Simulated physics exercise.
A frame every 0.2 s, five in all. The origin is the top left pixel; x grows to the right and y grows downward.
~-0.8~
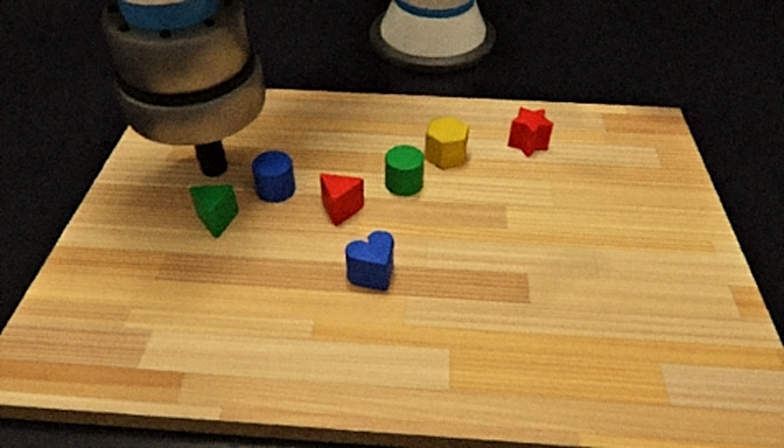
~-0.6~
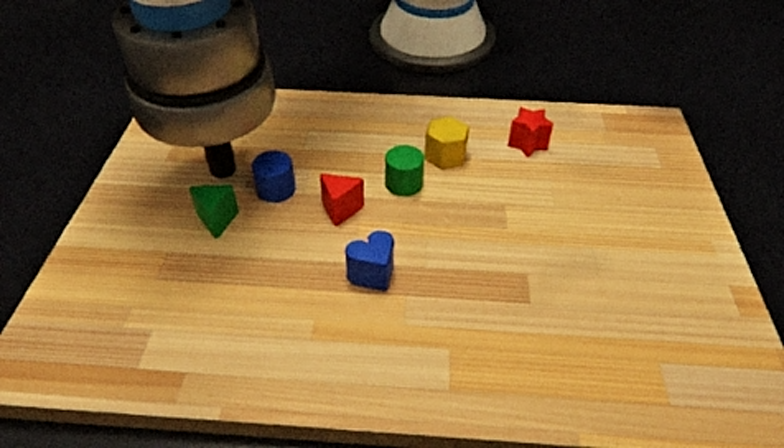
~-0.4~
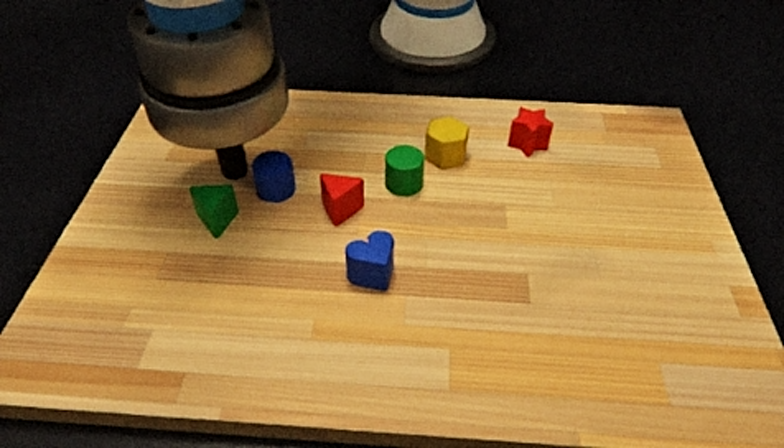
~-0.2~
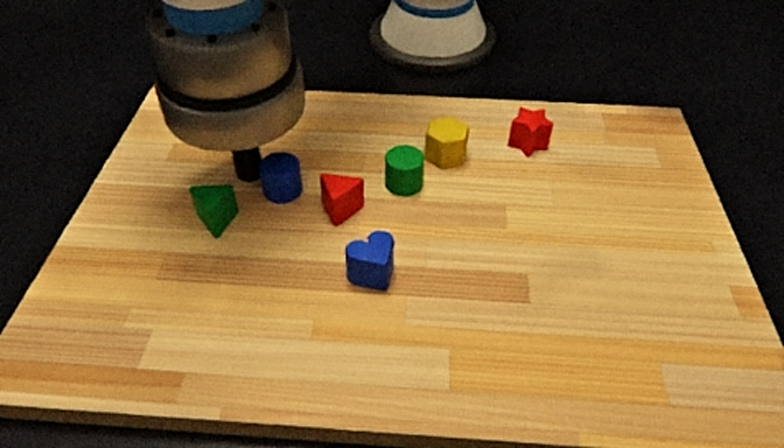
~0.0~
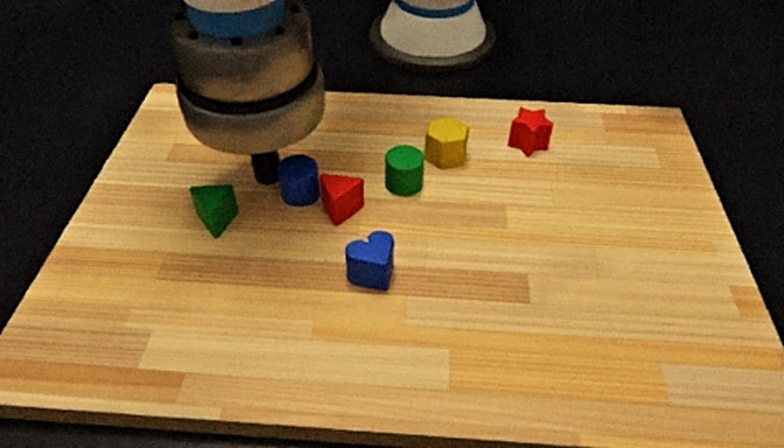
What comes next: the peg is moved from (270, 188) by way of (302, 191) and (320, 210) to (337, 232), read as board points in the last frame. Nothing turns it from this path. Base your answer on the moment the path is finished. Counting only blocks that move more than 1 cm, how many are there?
Counting only shifts above 1 cm, I get two blocks.
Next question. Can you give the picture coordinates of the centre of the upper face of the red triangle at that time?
The middle of its upper face will lie at (375, 191).
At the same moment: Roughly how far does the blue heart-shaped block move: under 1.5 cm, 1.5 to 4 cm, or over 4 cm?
Travel: Within 1.5 cm.
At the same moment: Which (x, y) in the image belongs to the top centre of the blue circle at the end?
If I read the scene right, the answer is (350, 173).
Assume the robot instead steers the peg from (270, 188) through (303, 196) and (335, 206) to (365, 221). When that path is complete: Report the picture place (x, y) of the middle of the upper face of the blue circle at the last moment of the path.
My estimate: (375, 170).
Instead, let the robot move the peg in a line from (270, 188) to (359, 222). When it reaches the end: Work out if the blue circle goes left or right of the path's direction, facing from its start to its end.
Facing from start to end, it will go to the left.
On the path given first. Halfway along, peg at (312, 190); blue circle at (344, 171); red triangle at (365, 189), turned 70° clockwise.
At the end, peg at (336, 221); green triangle unmoved; blue circle at (350, 173); red triangle at (375, 191), turned 85° clockwise; blue heart-shaped block unmoved.
